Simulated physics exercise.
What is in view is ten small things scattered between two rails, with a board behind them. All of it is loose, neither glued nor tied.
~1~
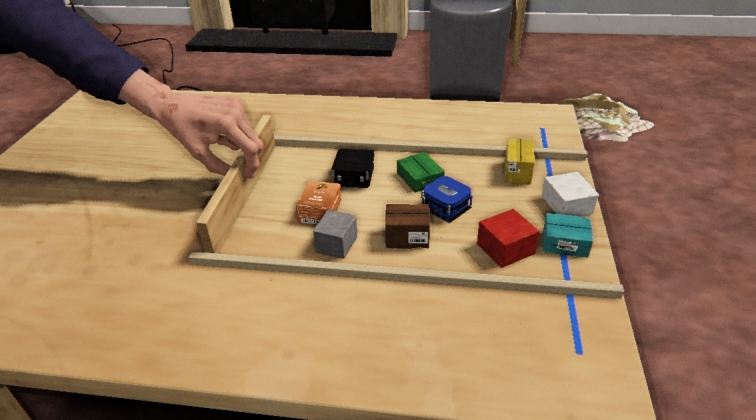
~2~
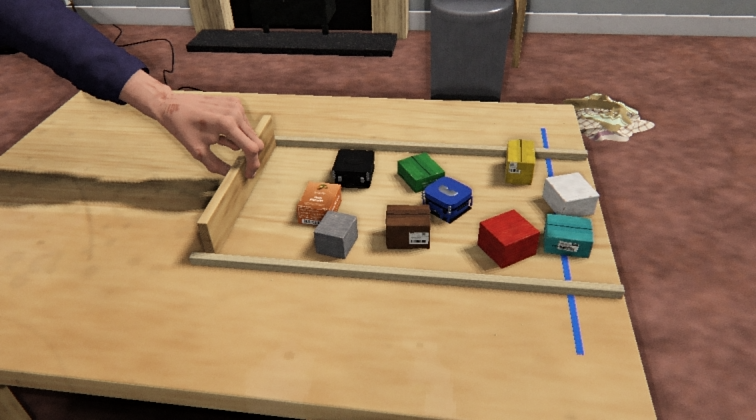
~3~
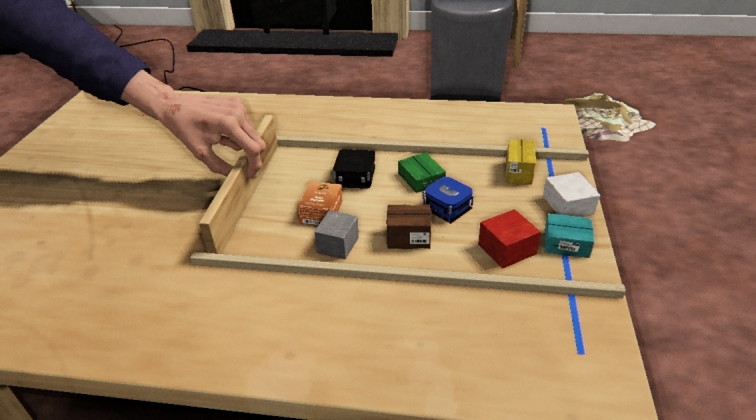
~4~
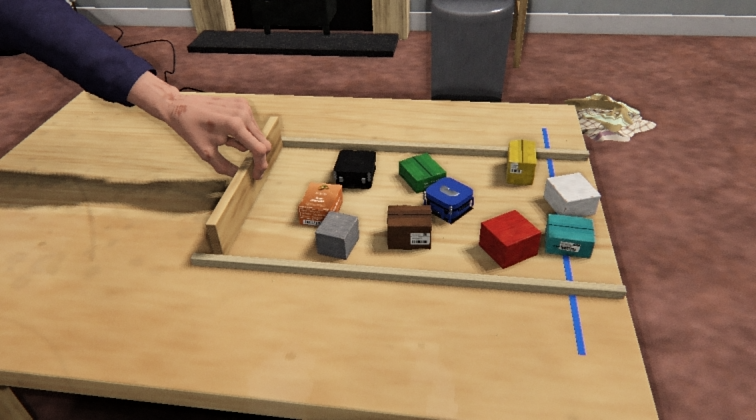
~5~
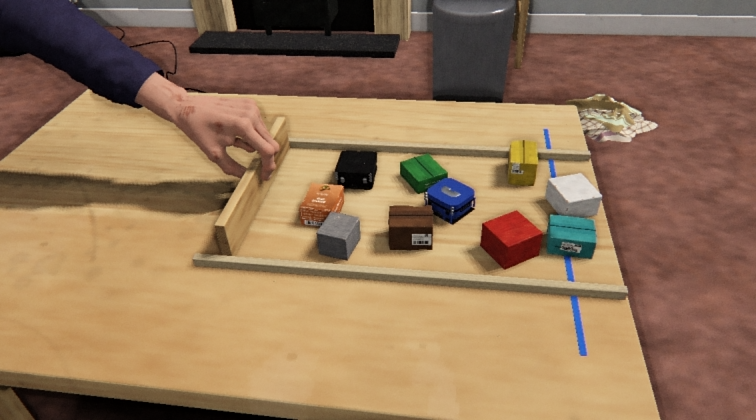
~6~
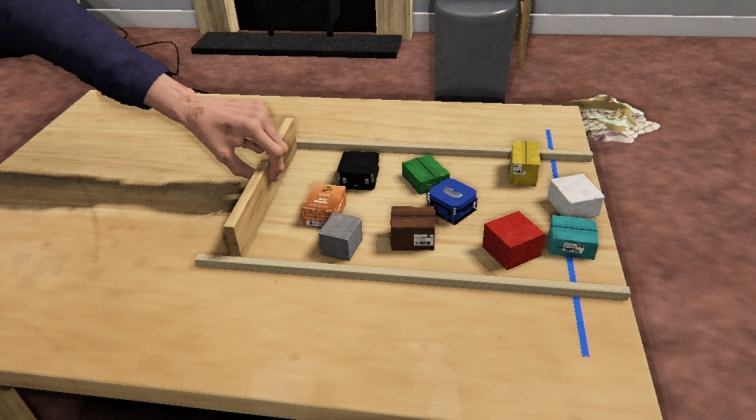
A hand reaching in from the upper left slides an upright wooden board slowly a short way rightward along a light wooden table, seen from above at an angle in a carpeted room. Between two rails sit ten small boxes and cases: black, orange and grey at left, green, blue and brown mid-way, red, yellow, white and turquoise at right near blue tape. The board nears the orange one, while the objects keep their arrangement and the view shifts barely, if at all.
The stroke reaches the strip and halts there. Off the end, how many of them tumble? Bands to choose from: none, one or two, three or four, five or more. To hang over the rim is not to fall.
Final answer: Five or more.
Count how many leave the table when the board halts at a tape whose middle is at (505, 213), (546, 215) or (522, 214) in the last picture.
Tallies in the order asked: 1, 4, 4.
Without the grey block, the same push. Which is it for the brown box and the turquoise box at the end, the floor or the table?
Well, the brown box is still there while the turquoise box goes off the edge.
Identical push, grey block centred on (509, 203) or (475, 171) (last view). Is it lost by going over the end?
Place by place, it falls; tumbles off.
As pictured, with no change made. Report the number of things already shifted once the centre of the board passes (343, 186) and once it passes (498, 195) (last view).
The counts are 3 and 10.
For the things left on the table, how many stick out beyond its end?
That comes to 0 of them.
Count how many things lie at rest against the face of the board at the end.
The count in contact is 3.
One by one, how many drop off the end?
Count = 7.
Soon after, none off yet; white block at rest near (575, 197); turquoise box at rest near (573, 237); yellow box at rest near (524, 163).
Then, none off yet; white block at rest near (575, 197); turquoise box moved about its own width near (608, 236); yellow box moved about its own width near (551, 164).
At rest, the number that fall off is five or more; fallen, brown box, green box, blue case, red block, yellow box, turquoise box and white block.
